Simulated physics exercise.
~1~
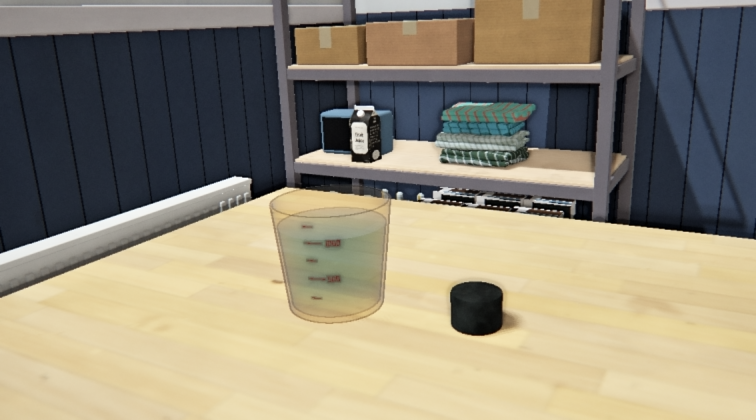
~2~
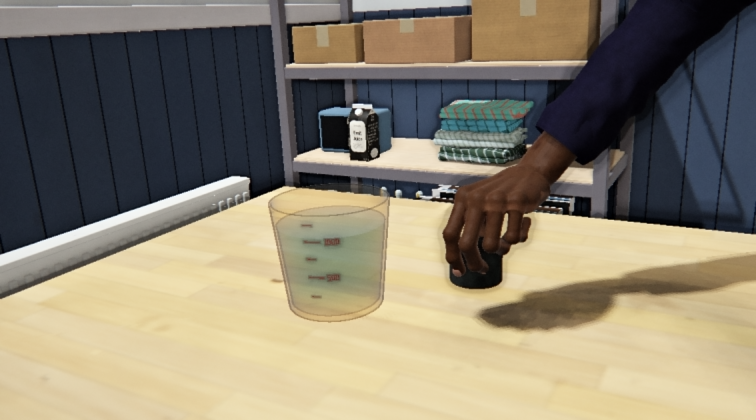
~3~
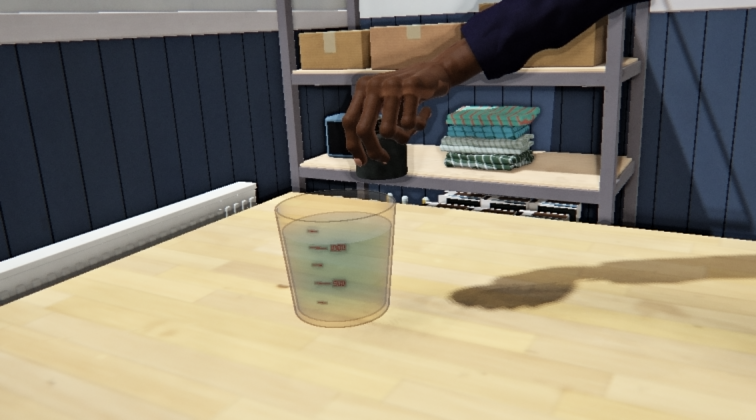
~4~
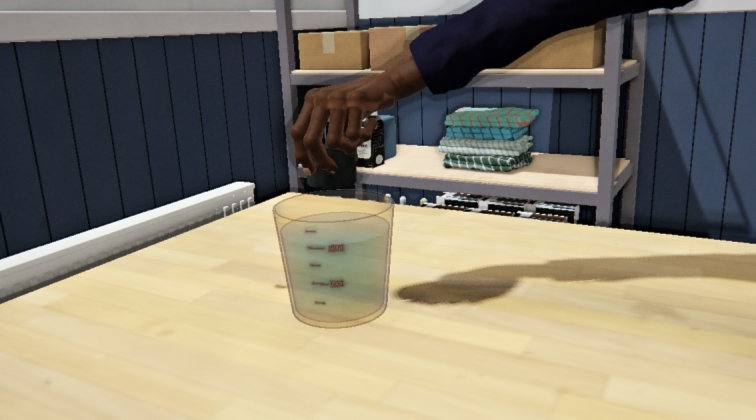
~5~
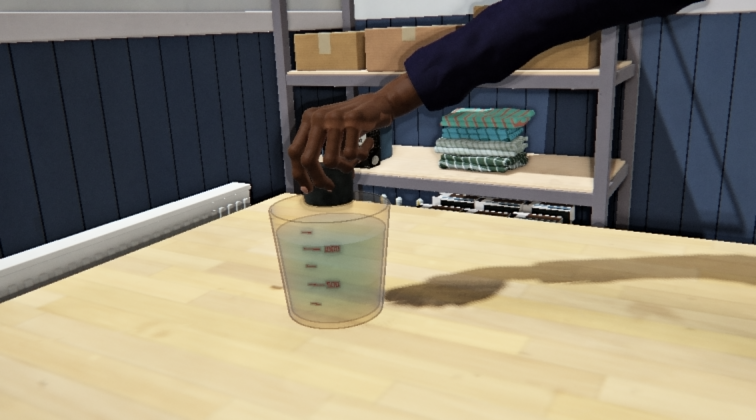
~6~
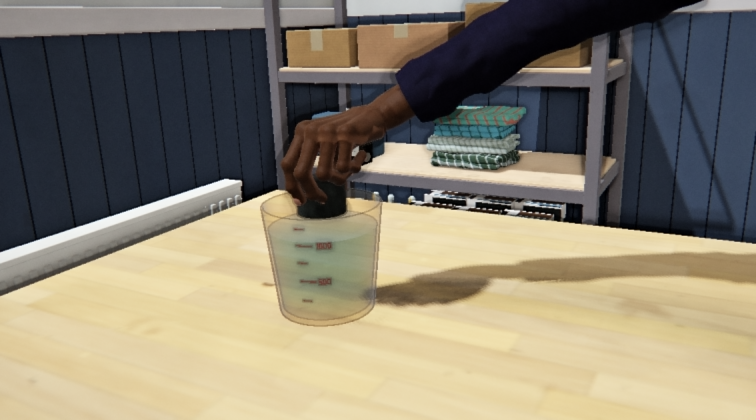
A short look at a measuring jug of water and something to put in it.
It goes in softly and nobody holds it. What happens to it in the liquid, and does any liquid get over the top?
In the end the water fails to float, the measuring jug fails to spill.
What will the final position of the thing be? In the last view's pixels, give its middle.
Its centre ends up around (327, 285) in the last picture.
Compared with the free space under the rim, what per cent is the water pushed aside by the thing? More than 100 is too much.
It comes out near 30 %.
Soon after, the iron weight enters the water; the measuring jug is about three quarters full.
Later, the iron weight goes on down; the measuring jug is about three quarters full.
In the end, the iron weight lies on the bottom; the measuring jug is about three quarters full; nothing is spilt.
